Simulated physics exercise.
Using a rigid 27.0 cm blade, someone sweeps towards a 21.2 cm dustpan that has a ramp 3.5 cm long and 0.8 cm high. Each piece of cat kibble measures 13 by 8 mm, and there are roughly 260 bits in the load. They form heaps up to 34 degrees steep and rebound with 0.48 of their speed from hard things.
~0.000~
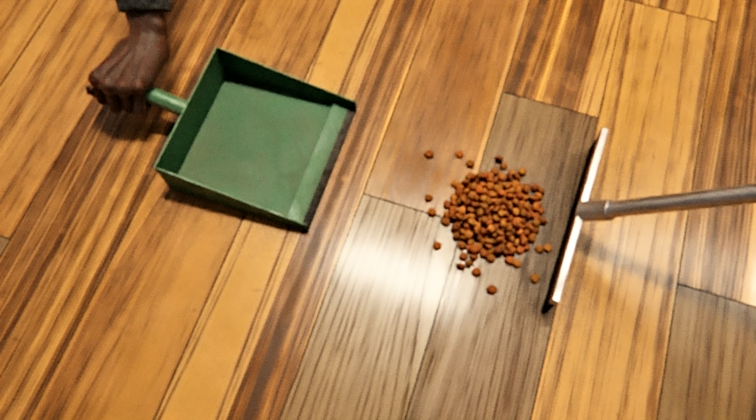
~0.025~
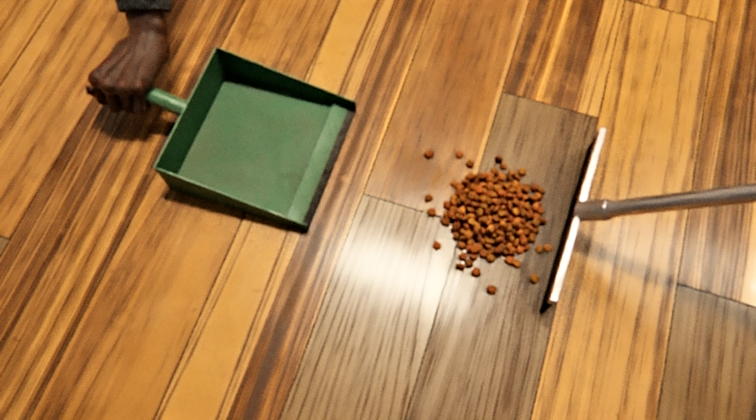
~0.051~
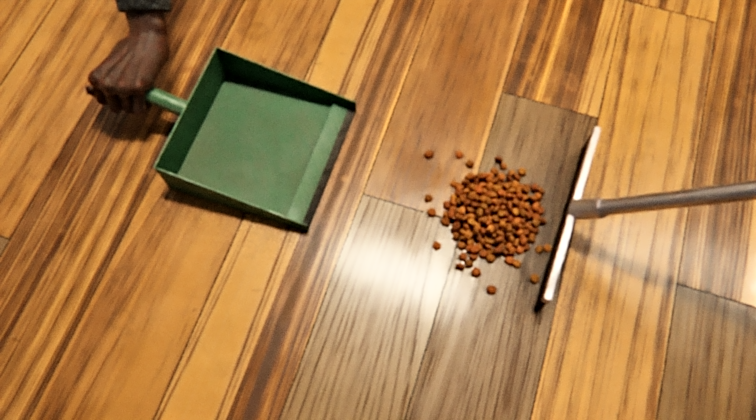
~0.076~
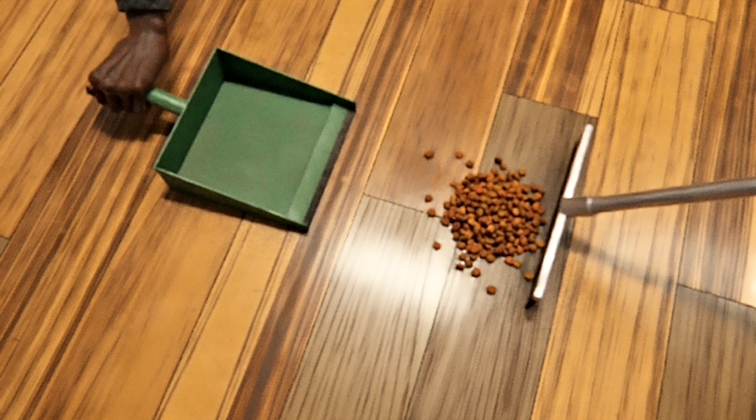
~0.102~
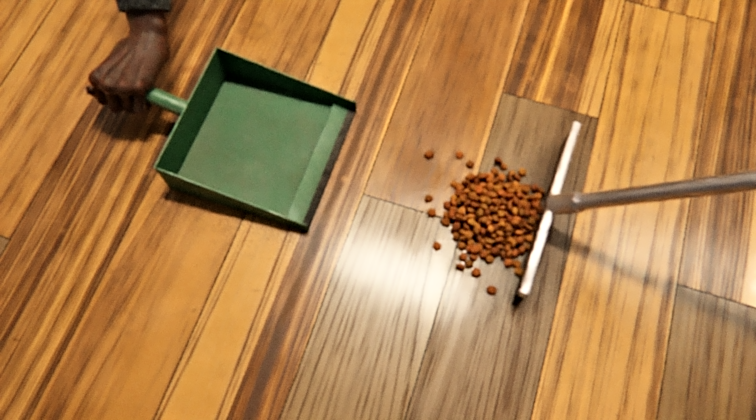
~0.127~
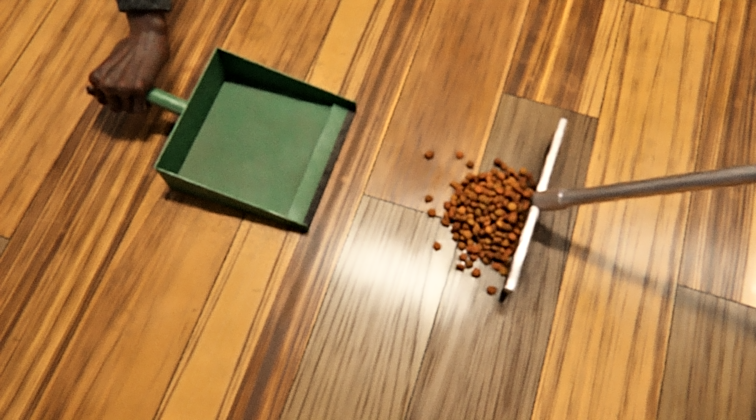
A long-handled blade slides left into a pile of brown kibble while a hand holds a green dustpan still.
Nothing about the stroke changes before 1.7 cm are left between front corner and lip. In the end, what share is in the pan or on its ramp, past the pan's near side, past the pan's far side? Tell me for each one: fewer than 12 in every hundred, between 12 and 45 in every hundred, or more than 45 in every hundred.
Pan: The greater quantity. Near side: Not much. Far side: Not much.
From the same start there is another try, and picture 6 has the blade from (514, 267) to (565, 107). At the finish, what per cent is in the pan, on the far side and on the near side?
Final per cent - pan 25, far 40, near 0.
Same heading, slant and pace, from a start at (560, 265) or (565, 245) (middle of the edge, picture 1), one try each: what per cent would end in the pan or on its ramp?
Some 55 and 55 per cent.
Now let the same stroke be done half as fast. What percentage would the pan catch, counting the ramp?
Roughly 55 in a hundred.
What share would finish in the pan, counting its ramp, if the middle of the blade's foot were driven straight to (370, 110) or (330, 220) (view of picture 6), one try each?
I'd expect about 45 percent, then about 45 percent.
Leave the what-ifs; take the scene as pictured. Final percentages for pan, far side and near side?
Pan 60, near side 5, far side 5.
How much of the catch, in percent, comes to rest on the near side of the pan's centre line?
I'd say near 60 per cent.
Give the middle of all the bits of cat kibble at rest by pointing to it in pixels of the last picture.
Near (322, 168).
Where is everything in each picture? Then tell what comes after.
The first picture shows blade from (554, 301) to (602, 134), moved 0.0 cm, 0 of the pieces shifted so far; middle of the pieces at (497, 212); pan at (254, 145).
The second picture shows blade from (552, 300) to (600, 134), moved 0.2 cm, 0 of the pieces shifted so far; middle of the pieces at (497, 212).
The third picture shows blade from (546, 299) to (595, 133), moved 1.0 cm, 0 of the pieces shifted so far; middle of the pieces at (497, 212).
The fourth picture shows blade from (537, 296) to (586, 131), moved 2.2 cm, 3 of the pieces shifted so far; middle of the pieces at (497, 212).
The fifth picture shows blade from (523, 293) to (574, 128), moved 4.0 cm, 27 of the pieces shifted so far; middle of the pieces at (489, 211).
The sixth picture shows blade from (509, 289) to (561, 125), moved 6.0 cm, 125 of the pieces shifted so far; middle of the pieces at (486, 215); pan at (254, 145). Its pace works out near 0.78 m/s, heading 2 degrees towards the viewer's side.
After 0.31 s, middle of the blade 15 cm from the lip; 0 % over the lip, far side 0 %, near side 5 %.
After 0.43 s, middle of the blade 6 cm from the lip; 0 % over the lip, far side 5 %, near side 5 %.
After 0.68 s, middle of the blade 2 cm from the lip; 60 % over the lip, far side 5 %, near side 5 %.
In the end, at 1.3 s, pan 60 %, near side 5 %, far side 5 %, in front of the lip or behind the blade 30 %.
